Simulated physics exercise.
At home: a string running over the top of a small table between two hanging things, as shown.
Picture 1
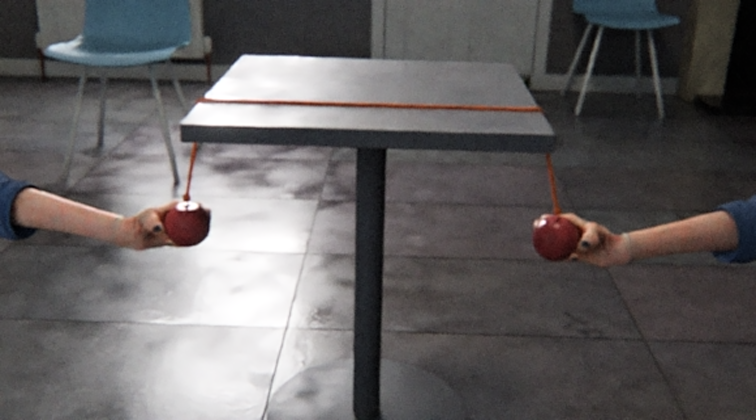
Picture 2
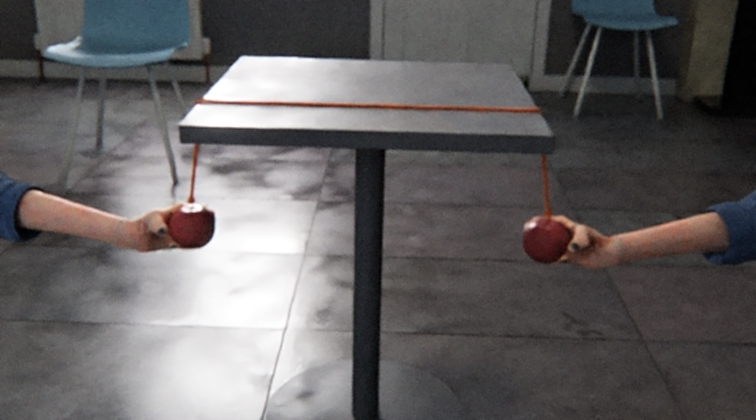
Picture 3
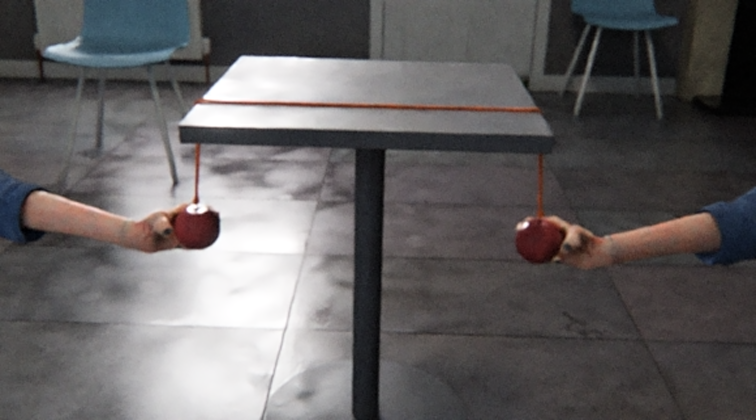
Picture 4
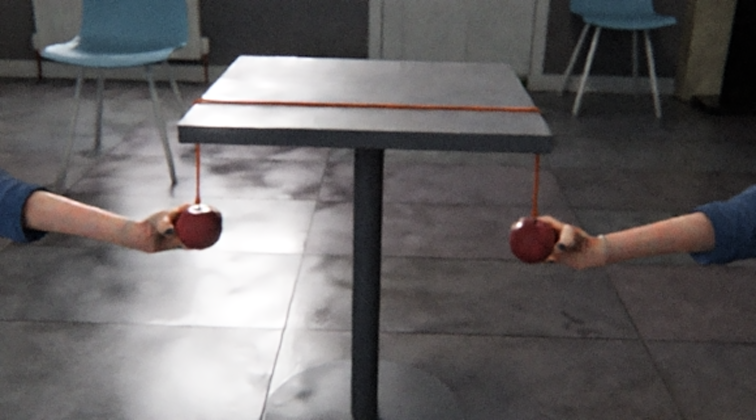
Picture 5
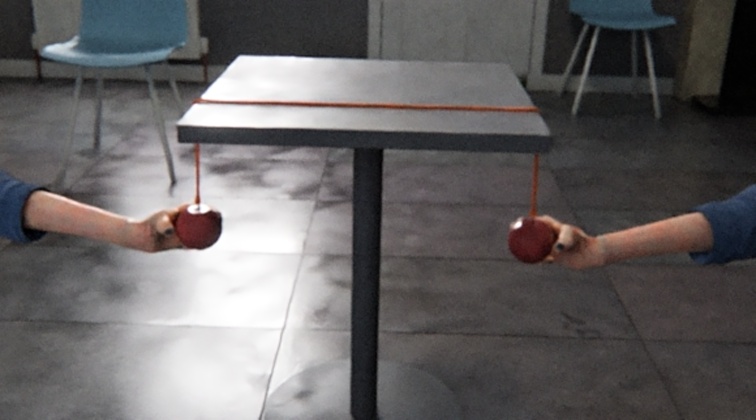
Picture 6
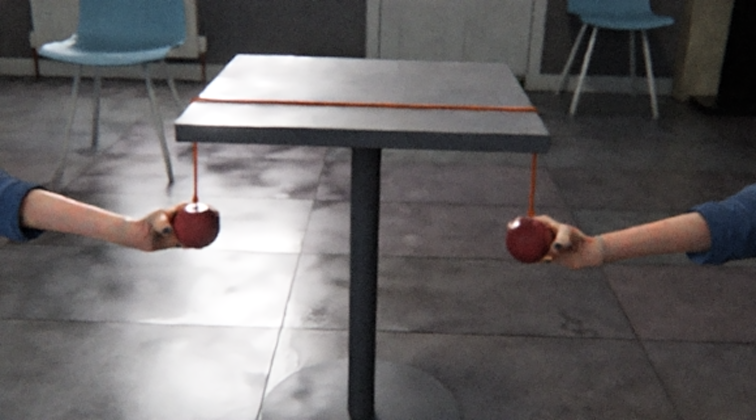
Two hands holding red apples on an orange string draped over a small grey table, shifting them slightly inward beneath its edges.
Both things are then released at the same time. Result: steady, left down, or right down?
I expect it will not budge once they let go.
Then, 0.20 s later than the last view, left apple where it was near (198, 223); right apple where it was near (527, 242).
Then, 0.52 s later than the last view, left apple where it was near (204, 223); right apple where it was near (521, 242).
Finally, left apple where it was near (197, 223); right apple where it was near (528, 242). The string stays as it is.
